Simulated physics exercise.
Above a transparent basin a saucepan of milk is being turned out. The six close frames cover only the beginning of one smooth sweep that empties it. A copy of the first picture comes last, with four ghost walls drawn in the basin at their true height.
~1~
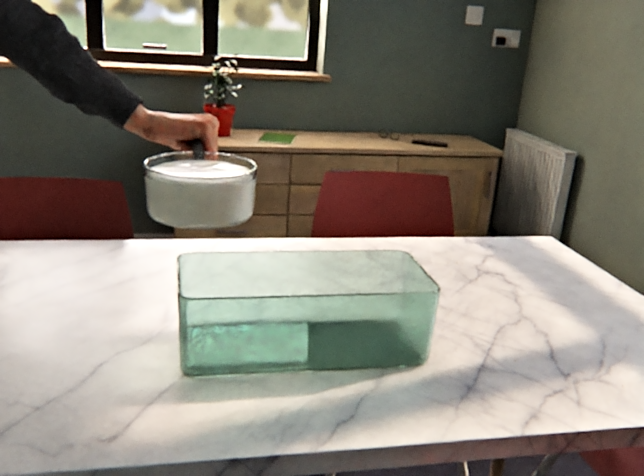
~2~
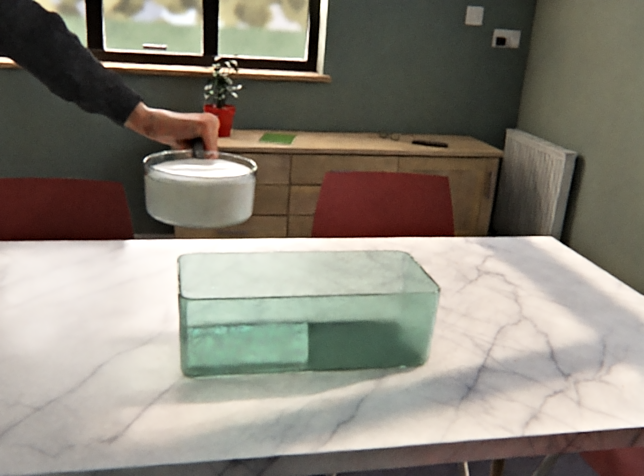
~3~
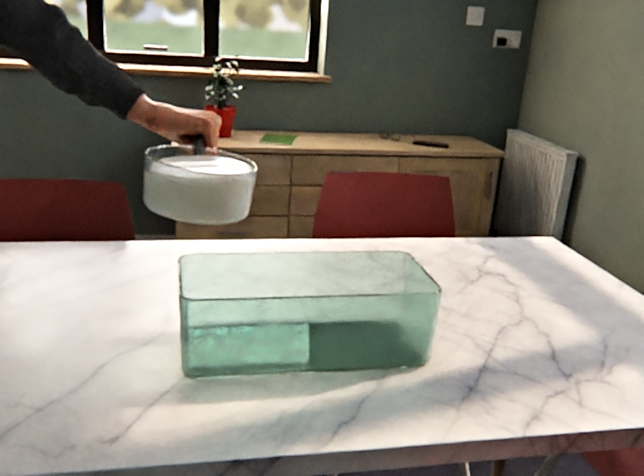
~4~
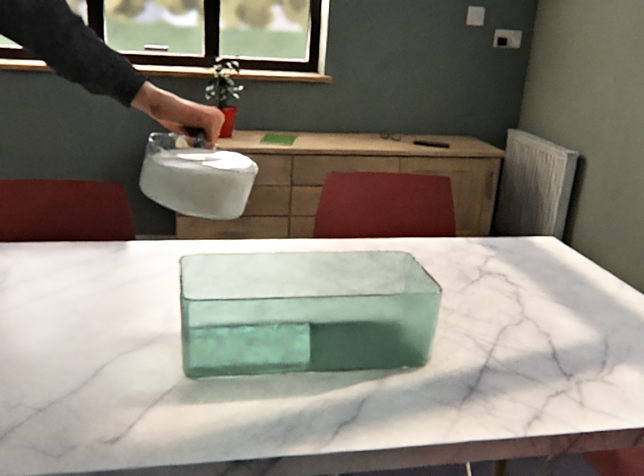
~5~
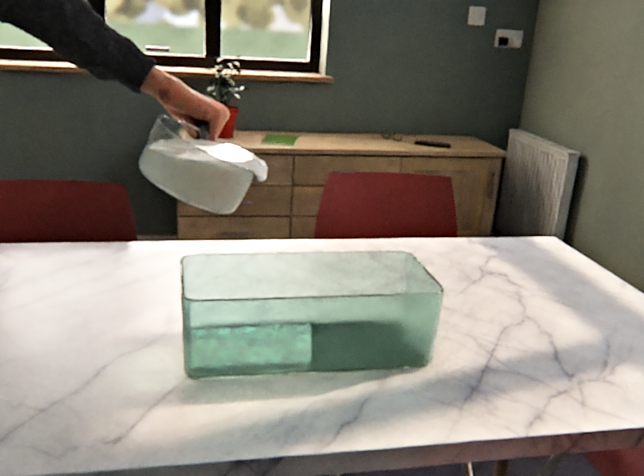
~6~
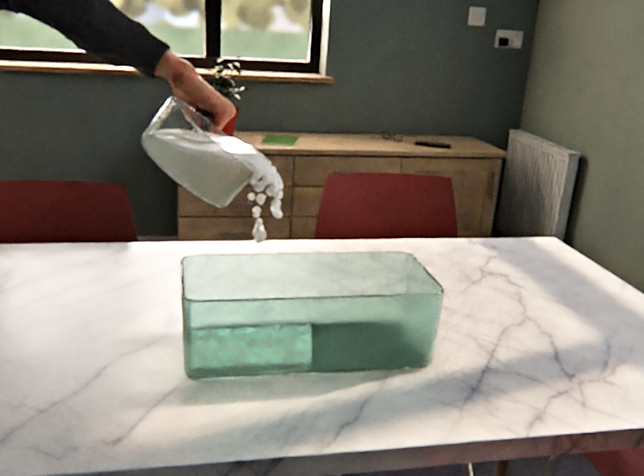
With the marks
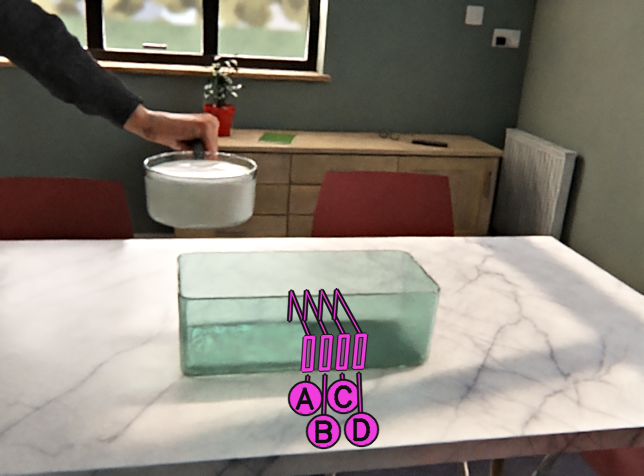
At the start, a hand holds a clear saucepan of milk upright above a transparent basin on a marble table. The hand then tilts the pan gradually to the right, and milk creeps over the lip. As the tilt steepens, milk spills out in blobs, dropping toward the basin.
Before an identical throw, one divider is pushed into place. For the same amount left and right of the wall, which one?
Use slot C.
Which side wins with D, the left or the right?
More ends on the left.
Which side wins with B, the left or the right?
More ends on the right.
On the marked copy, A at (307, 376); B at (325, 375); C at (342, 374); D at (358, 373).
For slot A, about 7 % ends left of the wall and 92 % right of it.
For slot B, about 19 % ends left of the wall and 80 % right of it.
For slot C, about 46 % ends left of the wall and 53 % right of it.
For slot D, about 77 % ends left of the wall and 21 % right of it.
